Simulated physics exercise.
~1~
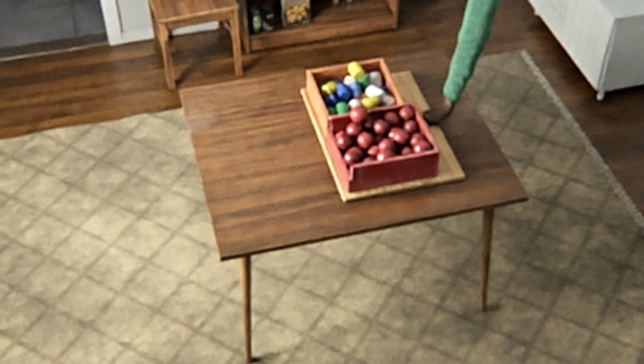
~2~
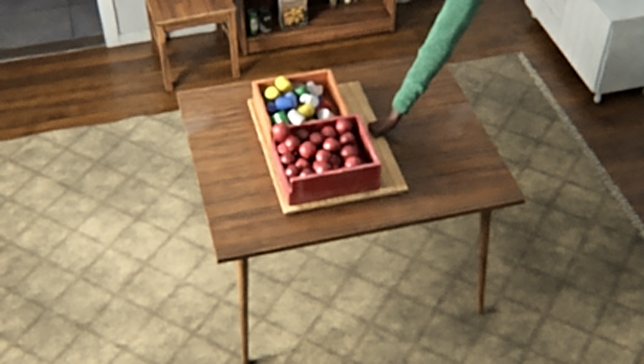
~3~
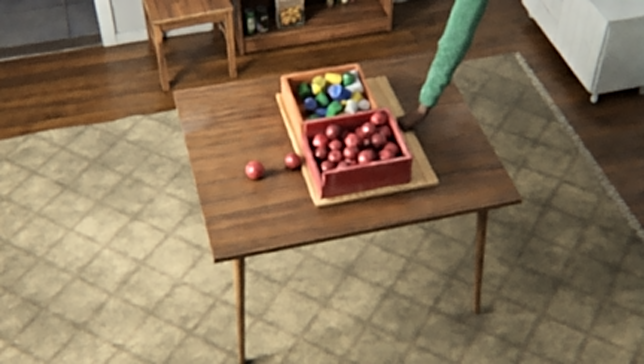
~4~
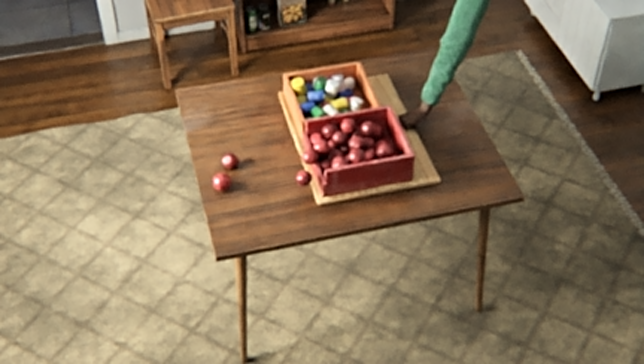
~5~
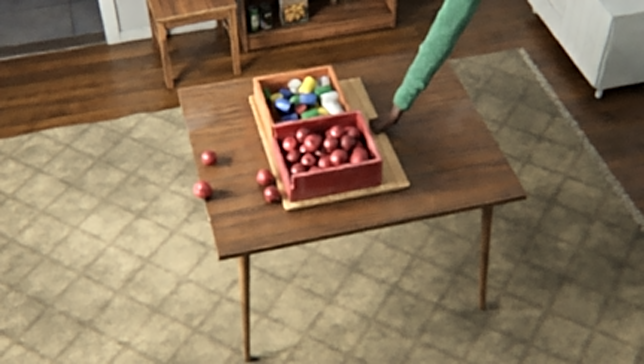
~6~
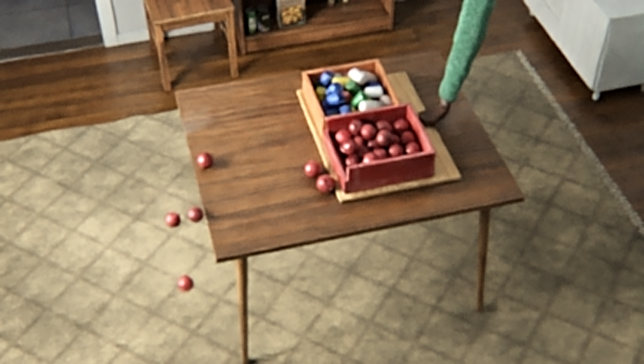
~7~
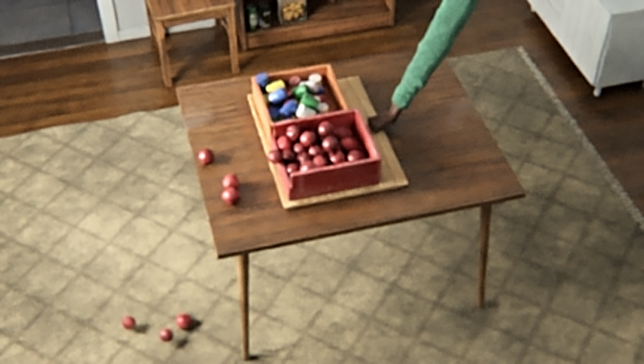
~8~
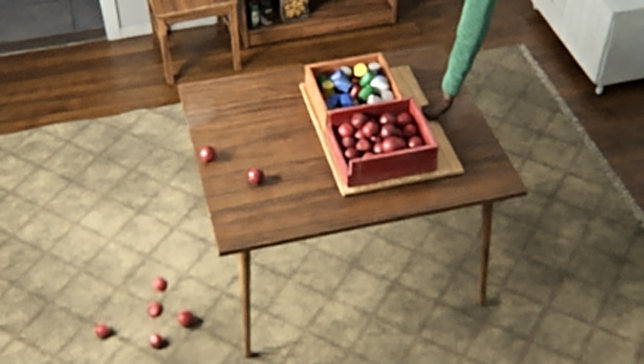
On a wooden table, a green-sleeved arm jerked a board back and forth, and red balls spilled leftward from the red box, some rolling off onto the rug, while the orange box beside it kept its colourful pieces and two red balls stayed on the tabletop.
